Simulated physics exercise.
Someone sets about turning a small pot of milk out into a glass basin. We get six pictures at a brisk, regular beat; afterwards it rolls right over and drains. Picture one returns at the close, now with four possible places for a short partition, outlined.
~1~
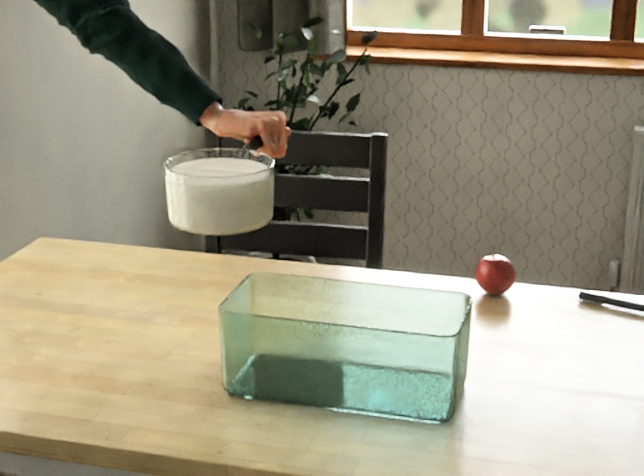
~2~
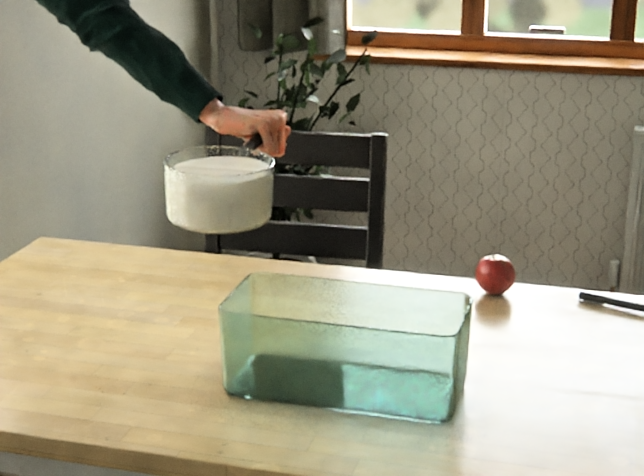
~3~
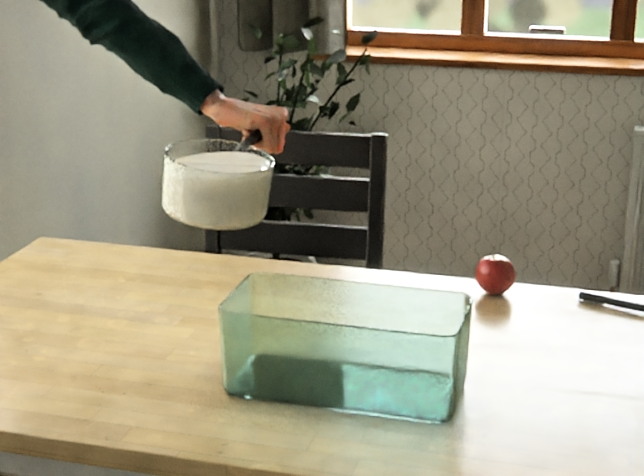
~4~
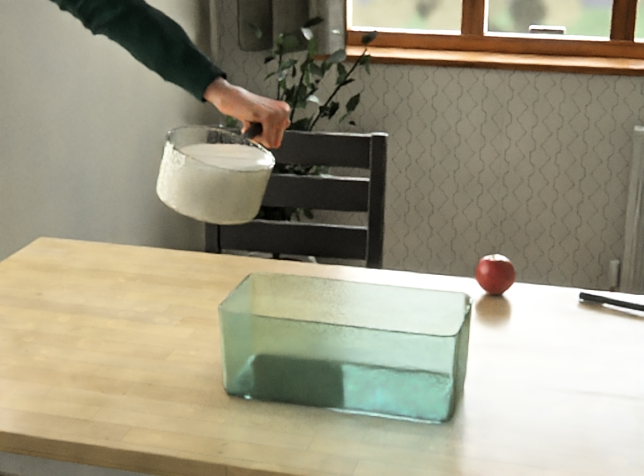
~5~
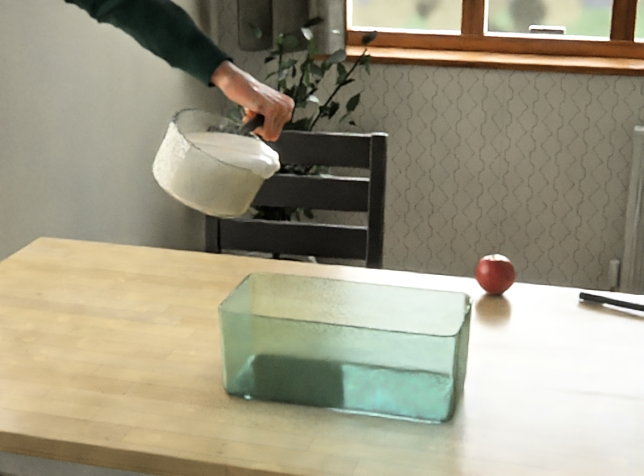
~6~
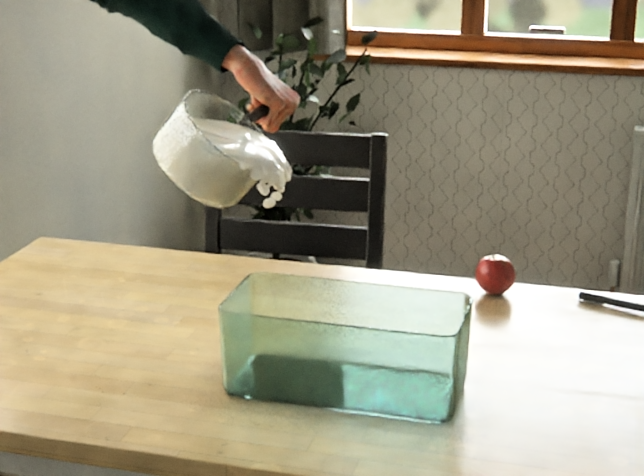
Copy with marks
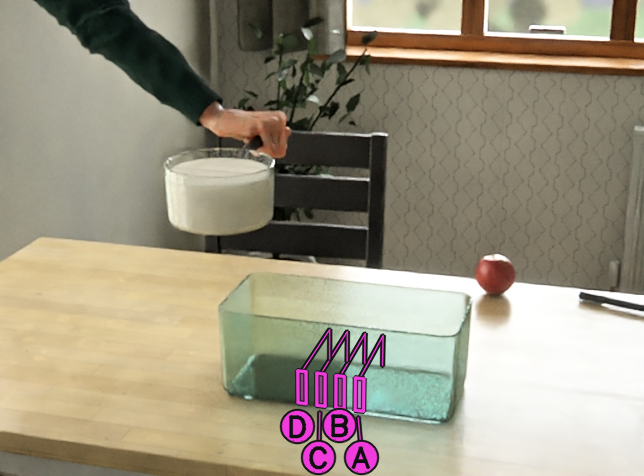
A hand in a dark green sleeve held a clear pot of milk above a glass basin on a wooden table, then tilted it steadily to the right until milk slipped over the lip.
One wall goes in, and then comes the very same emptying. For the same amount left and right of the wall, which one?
A is best.
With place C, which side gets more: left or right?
The right one.
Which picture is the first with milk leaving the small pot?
Picture 4.
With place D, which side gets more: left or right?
The right one.
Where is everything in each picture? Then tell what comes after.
Upright, lip at (269, 166); basin from (224, 391) to (454, 422); nothing has left yet, in the first picture.
Upright, lip at (269, 166); nothing has left yet, in the second picture.
Tipped about 8°, lip at (269, 166); nothing has left yet, in the third picture.
Tipped about 16°, lip at (269, 166); milk is over the lip, down to (269, 166), in the fourth picture.
Tipped about 28°, lip at (269, 166); milk is over the lip, down to (271, 172), in the fifth picture.
Tipped about 41°, lip at (269, 166); milk is over the lip, down to (270, 201), in the sixth picture.
In magenta, A at (358, 417); B at (338, 414); C at (319, 412); D at (300, 409).
Choosing A, about 49 % ends left of the wall and 47 % right of it; 4 % is lost outside.
Choosing B, about 32 % ends left of the wall and 64 % right of it; 4 % is lost outside.
Choosing C, about 18 % ends left of the wall and 79 % right of it; 3 % is lost outside.
Choosing D, about 13 % ends left of the wall and 84 % right of it; 3 % is lost outside.
